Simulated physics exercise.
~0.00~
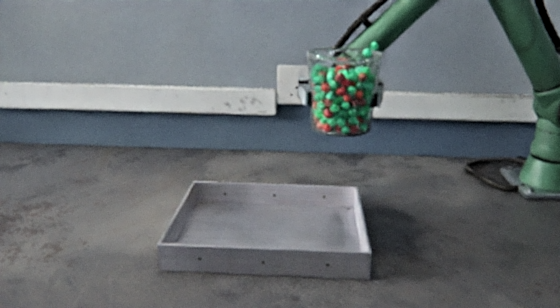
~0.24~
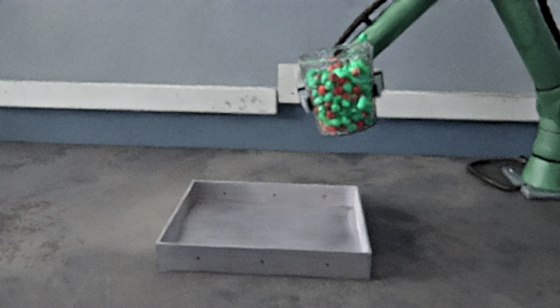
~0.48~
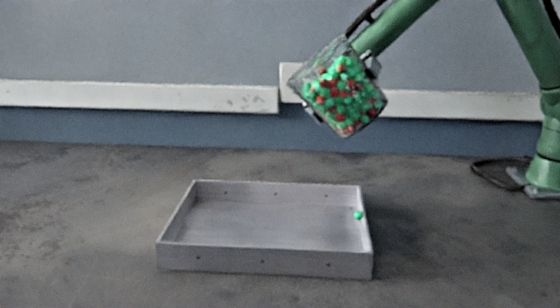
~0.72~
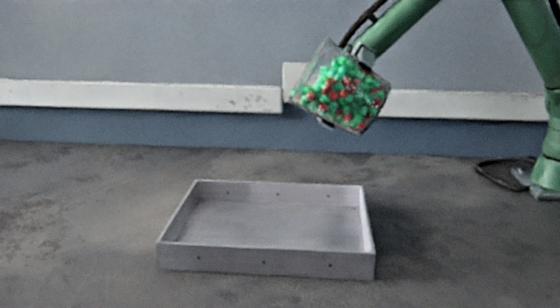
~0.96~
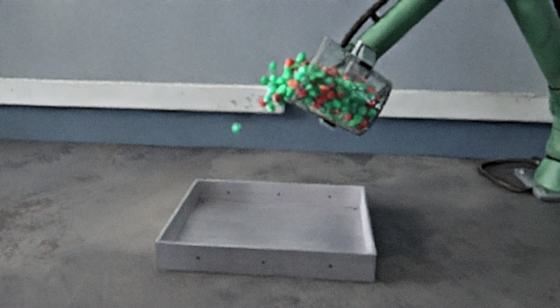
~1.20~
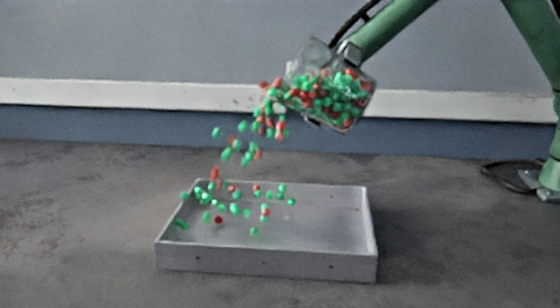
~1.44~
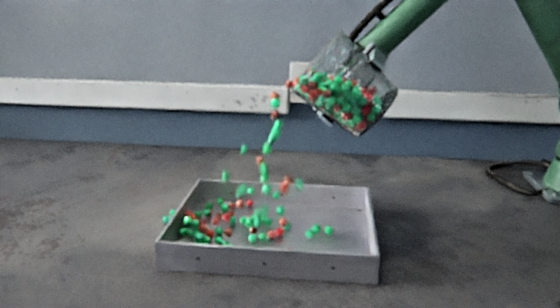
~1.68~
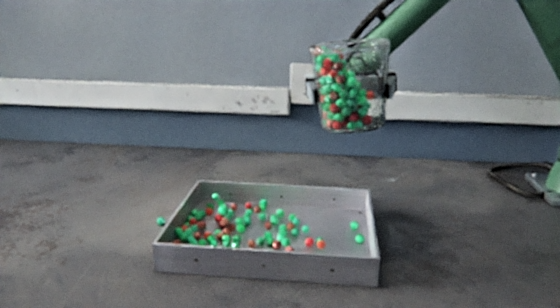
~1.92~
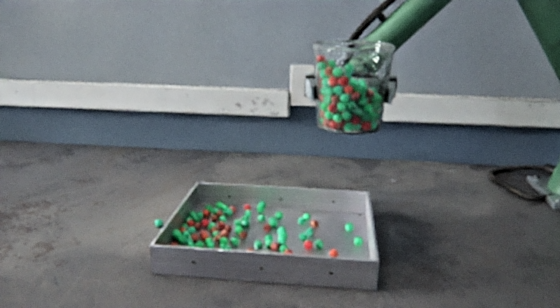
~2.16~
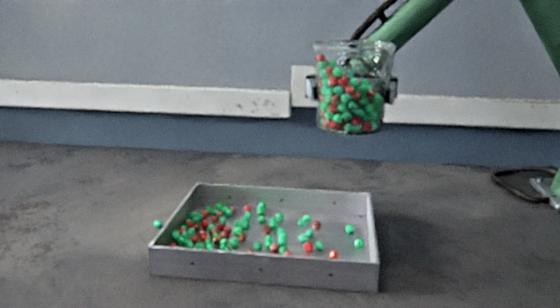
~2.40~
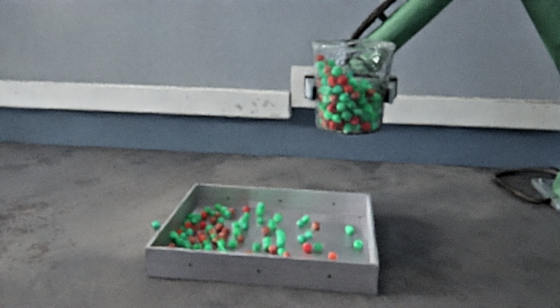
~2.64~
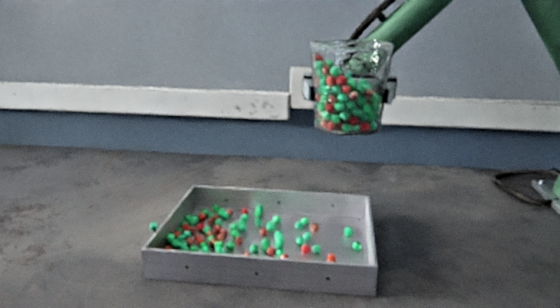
Above a gray tray, a green robot arm tilting a clear cup of red and green sweets, spilling some, then holding it upright.
